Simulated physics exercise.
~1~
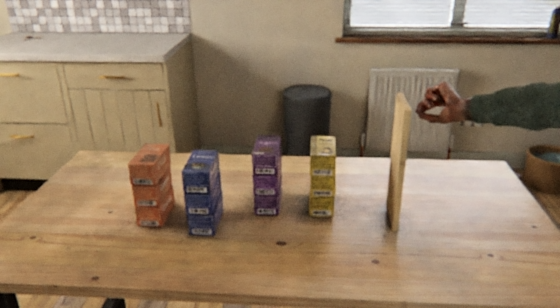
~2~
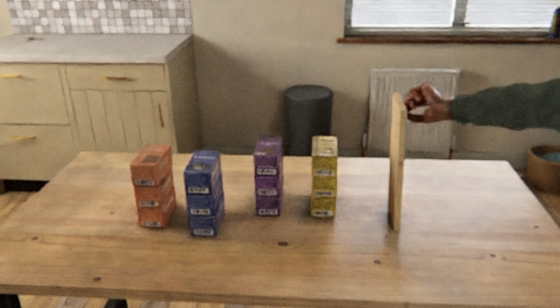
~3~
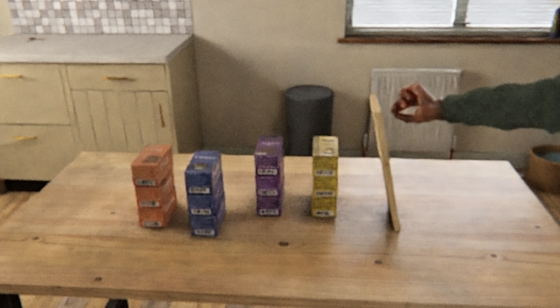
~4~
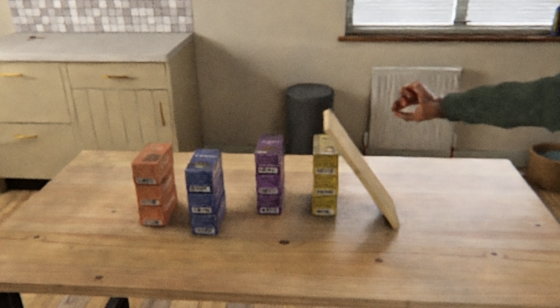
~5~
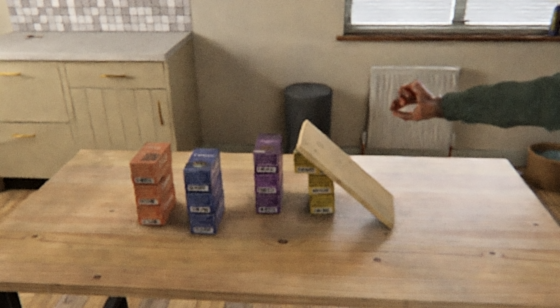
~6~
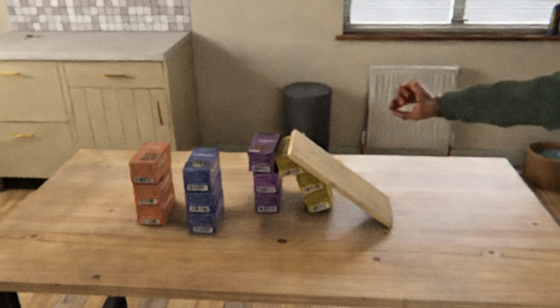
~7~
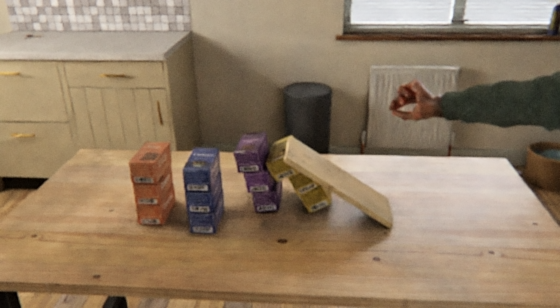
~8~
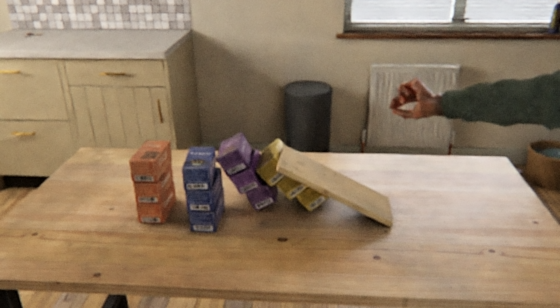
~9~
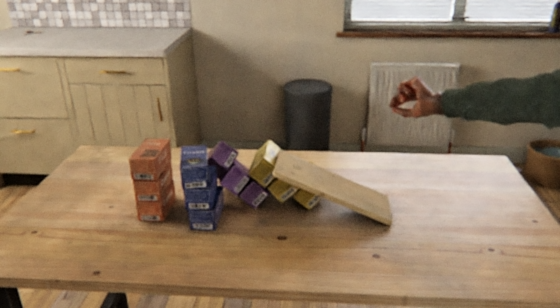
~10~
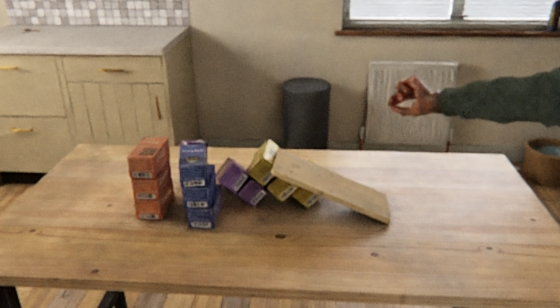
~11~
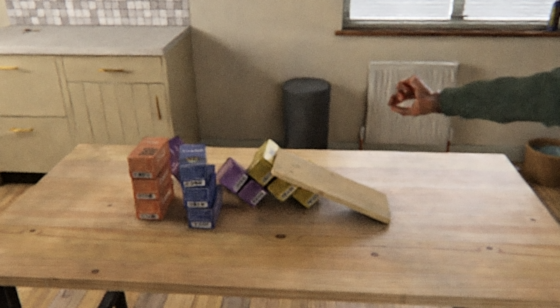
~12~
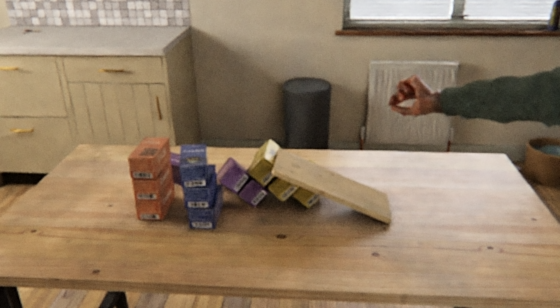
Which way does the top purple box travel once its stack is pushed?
It moves to the left, tipping over as it goes and ending up behind the blue stack.
